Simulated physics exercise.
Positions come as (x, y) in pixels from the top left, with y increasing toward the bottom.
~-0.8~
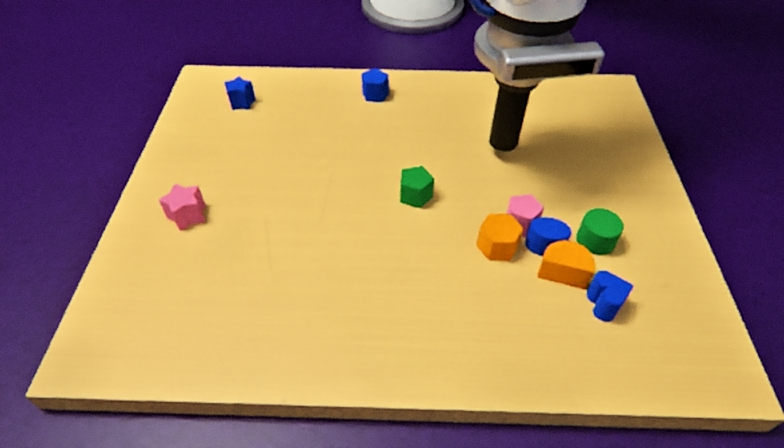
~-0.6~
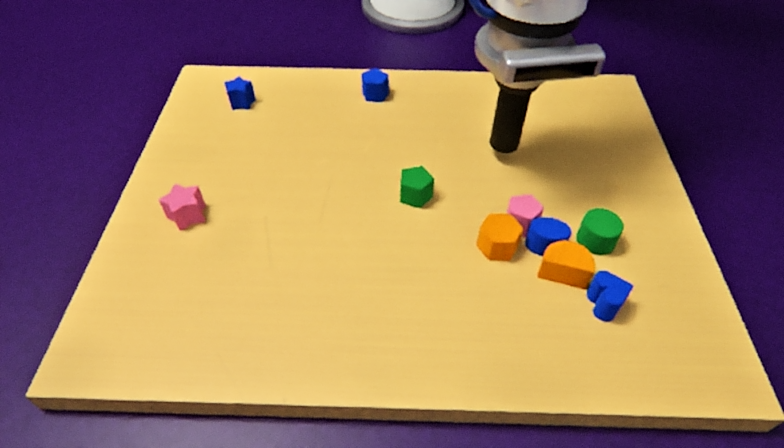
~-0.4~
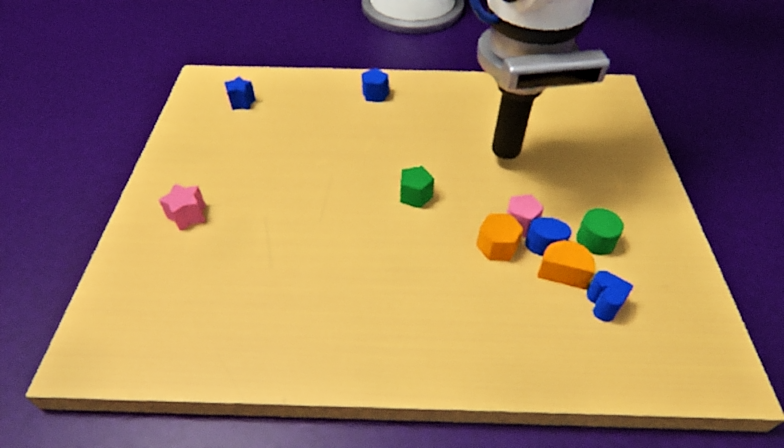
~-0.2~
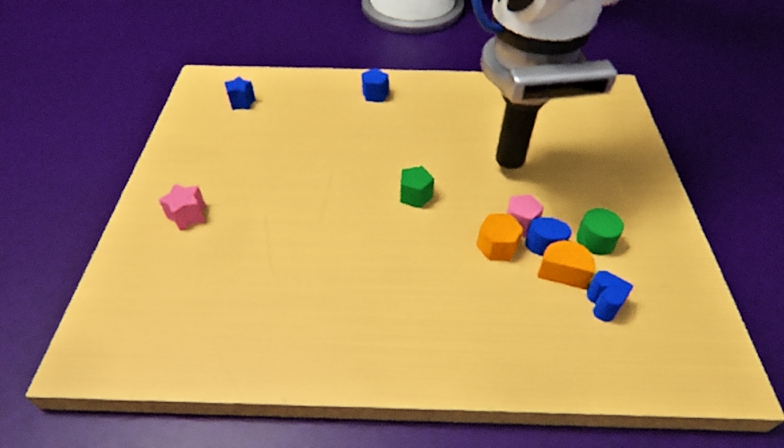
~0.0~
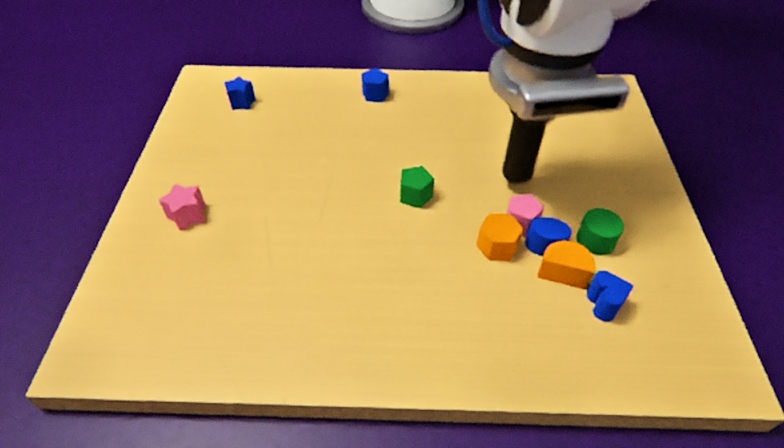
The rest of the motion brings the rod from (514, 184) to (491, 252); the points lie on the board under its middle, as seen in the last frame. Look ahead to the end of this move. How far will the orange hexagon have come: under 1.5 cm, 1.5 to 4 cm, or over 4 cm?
Its displacement is above 4 cm.
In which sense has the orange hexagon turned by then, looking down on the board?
It makes a clockwise turn.
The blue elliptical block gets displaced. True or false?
That claim is true.
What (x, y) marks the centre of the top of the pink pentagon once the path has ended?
I'd say the pink pentagon ends with its top centre at (529, 244).
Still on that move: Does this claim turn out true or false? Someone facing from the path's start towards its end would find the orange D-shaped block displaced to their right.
That statement is not accurate.
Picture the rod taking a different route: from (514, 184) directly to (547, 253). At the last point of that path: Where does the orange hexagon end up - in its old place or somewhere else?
The answer is that it is displaced.
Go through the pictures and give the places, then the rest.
The first frame shows tip of the rod (503, 142), middles of tops, orange hexagon (502, 227), pink pentagon (526, 205), blue elliptical block (551, 227), orange D-shaped block (571, 255).
The second frame shows rod (504, 144), nothing pushed.
The third frame shows rod (506, 150), nothing pushed.
The fourth frame shows rod (510, 159), nothing pushed.
The fifth frame shows rod (517, 173), orange hexagon (502, 227), pink pentagon (526, 205), blue elliptical block (551, 227), orange D-shaped block (571, 255).
What follows on the original path. One third of the way, rod (510, 195); pink pentagon (526, 209).
Two thirds of the way, rod (502, 217); orange hexagon (493, 241), turned 20° clockwise; pink pentagon (525, 231), turned 30° anticlockwise; blue elliptical block (558, 234), turned 60° anticlockwise; orange D-shaped block (582, 262), turned 25° clockwise.
At the end, rod (494, 241); orange hexagon (484, 262), turned 40° clockwise; pink pentagon (529, 244), turned 60° anticlockwise; blue elliptical block (559, 235), turned 65° anticlockwise; orange D-shaped block (584, 263), turned 30° clockwise.
